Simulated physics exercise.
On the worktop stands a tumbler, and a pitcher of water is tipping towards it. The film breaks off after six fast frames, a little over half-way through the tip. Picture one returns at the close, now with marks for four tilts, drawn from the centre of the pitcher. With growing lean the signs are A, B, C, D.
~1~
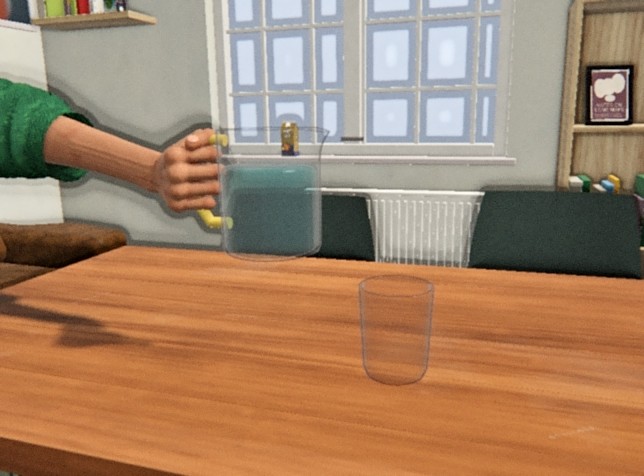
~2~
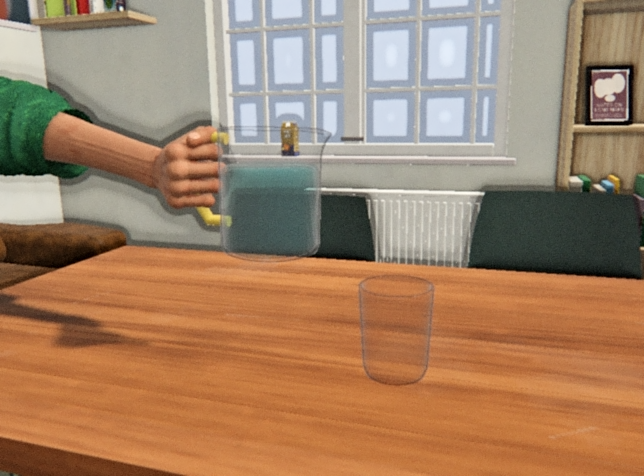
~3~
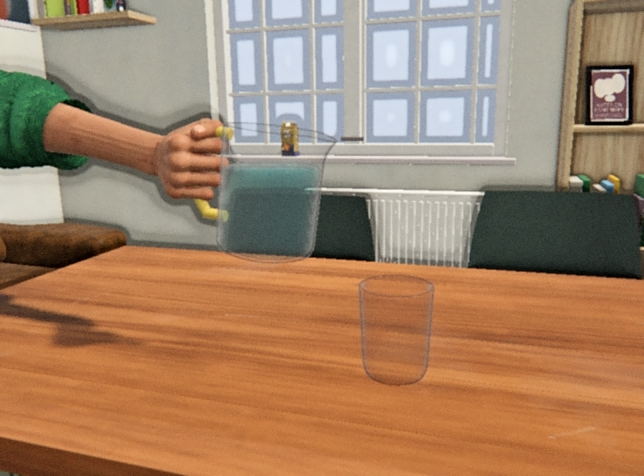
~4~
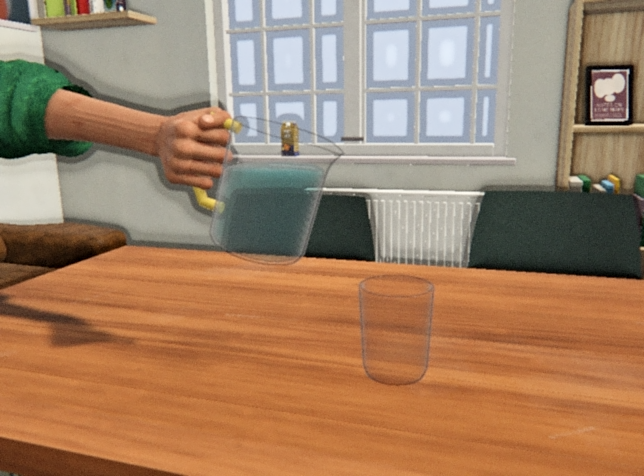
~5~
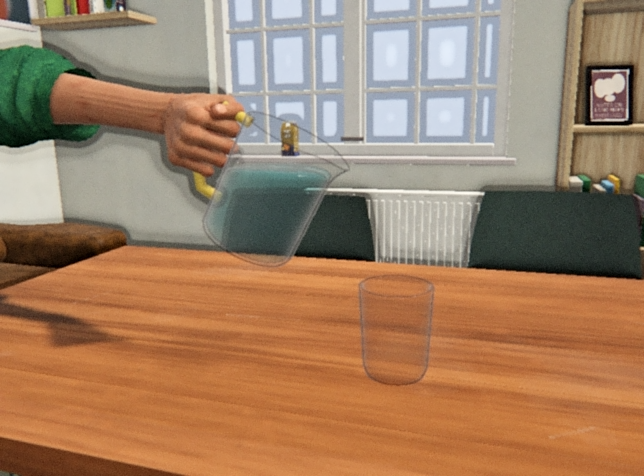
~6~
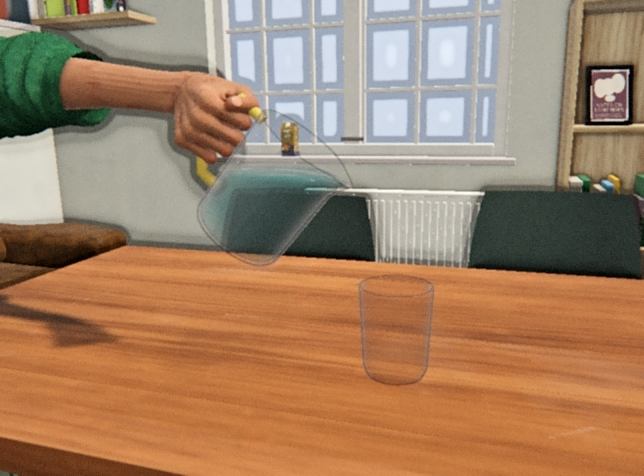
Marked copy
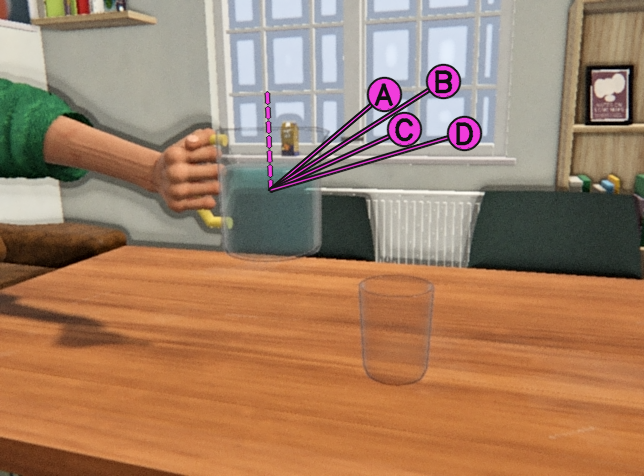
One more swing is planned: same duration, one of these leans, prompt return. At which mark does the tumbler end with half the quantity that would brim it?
The best tilt is B.
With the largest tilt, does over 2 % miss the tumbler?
Yes.
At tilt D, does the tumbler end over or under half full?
Over half.
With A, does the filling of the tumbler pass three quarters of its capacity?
No, it does not.
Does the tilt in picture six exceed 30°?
Yes, it does.
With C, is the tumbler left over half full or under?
Over half.
On the marked copy, A at (371, 105); B at (428, 90); C at (388, 136); D at (447, 137).
If A is chosen, the tumbler ends with about 30 % of what it can hold.
If B is chosen, the tumbler ends with about 52 % of what it can hold.
If C is chosen, the tumbler ends with about 76 % of what it can hold.
If D is chosen, the tumbler ends with about 89 % of what it can hold; 9 % of the water is spilt.
